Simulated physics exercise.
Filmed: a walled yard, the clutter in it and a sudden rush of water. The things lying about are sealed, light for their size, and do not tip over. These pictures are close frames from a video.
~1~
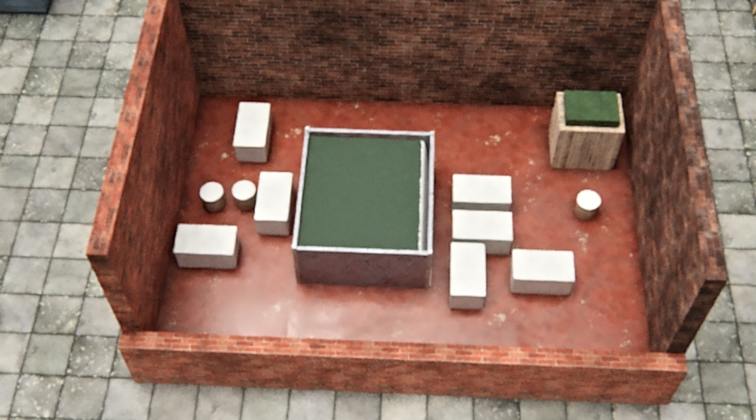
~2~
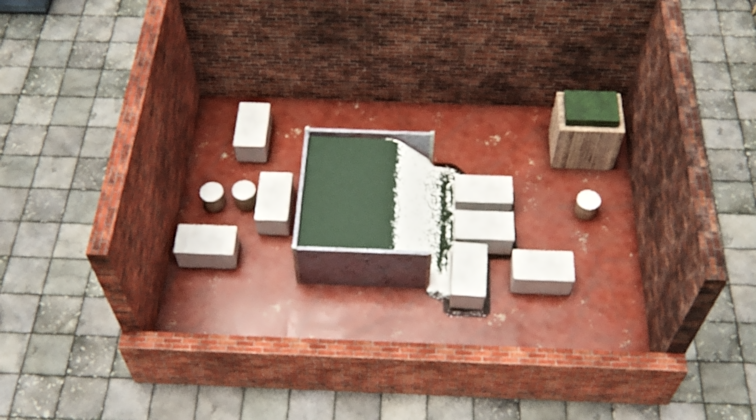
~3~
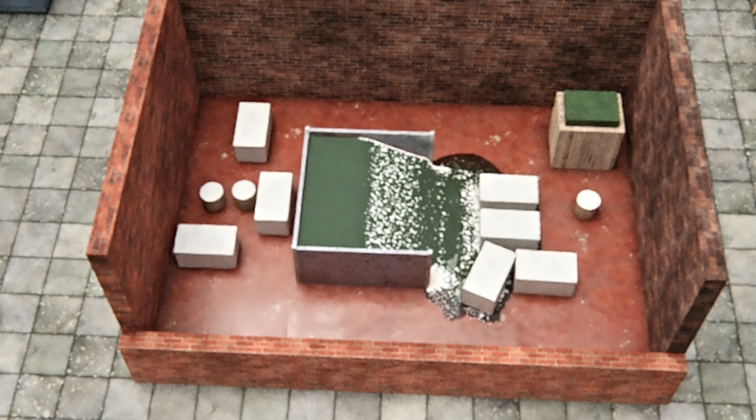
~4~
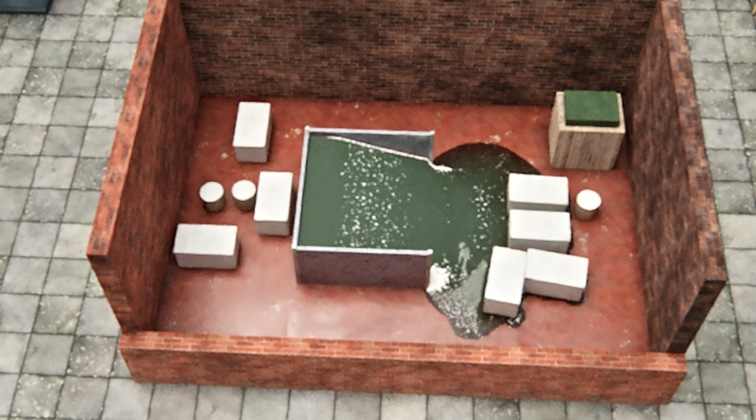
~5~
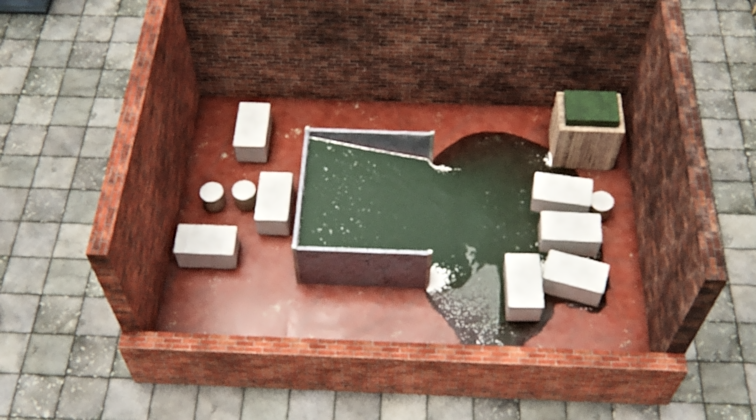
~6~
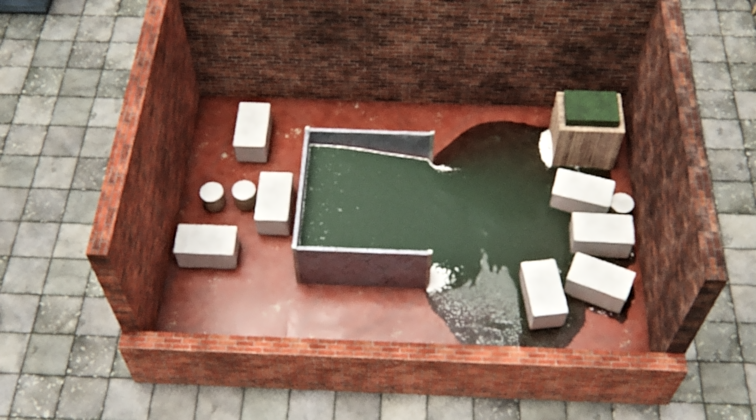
In a brick-walled yard, green water burst from the right side of a square tank and spread across the red floor, pushing several white blocks rightward while those on the left stayed put.
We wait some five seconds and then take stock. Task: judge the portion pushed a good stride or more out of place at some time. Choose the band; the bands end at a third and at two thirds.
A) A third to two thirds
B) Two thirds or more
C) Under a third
A third to two thirds (A).
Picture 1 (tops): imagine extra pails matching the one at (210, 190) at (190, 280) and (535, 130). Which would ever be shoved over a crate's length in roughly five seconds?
Going by the order given: Stays in place, pushed clear.
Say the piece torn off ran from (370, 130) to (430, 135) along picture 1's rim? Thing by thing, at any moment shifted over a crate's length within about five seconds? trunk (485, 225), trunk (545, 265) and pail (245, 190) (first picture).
Here is how they go, in order: Fails to go that far, dislodged that far, and dislodged that far.
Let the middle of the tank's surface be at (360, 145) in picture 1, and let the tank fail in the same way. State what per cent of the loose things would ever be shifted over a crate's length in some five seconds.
Around 50 in a hundred.
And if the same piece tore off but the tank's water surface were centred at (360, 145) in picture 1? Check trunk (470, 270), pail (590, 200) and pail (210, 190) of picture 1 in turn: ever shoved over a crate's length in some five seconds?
Well, the first one got driven a long way, the second got driven a long way, and the third didn't get far.
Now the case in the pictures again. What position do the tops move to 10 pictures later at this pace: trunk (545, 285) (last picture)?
It ends up close to (600, 324).
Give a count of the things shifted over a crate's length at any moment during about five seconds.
6.
A moment on, 5 of 10 are well off their spots; 4 afloat.
Next, 5 of 10 are well off their spots; 5 afloat.
Later, 4 of 10 are well off their spots; 5 afloat.
In the end, 5 of 10 are well off their spots, and 6 have been at some point; 5 afloat.
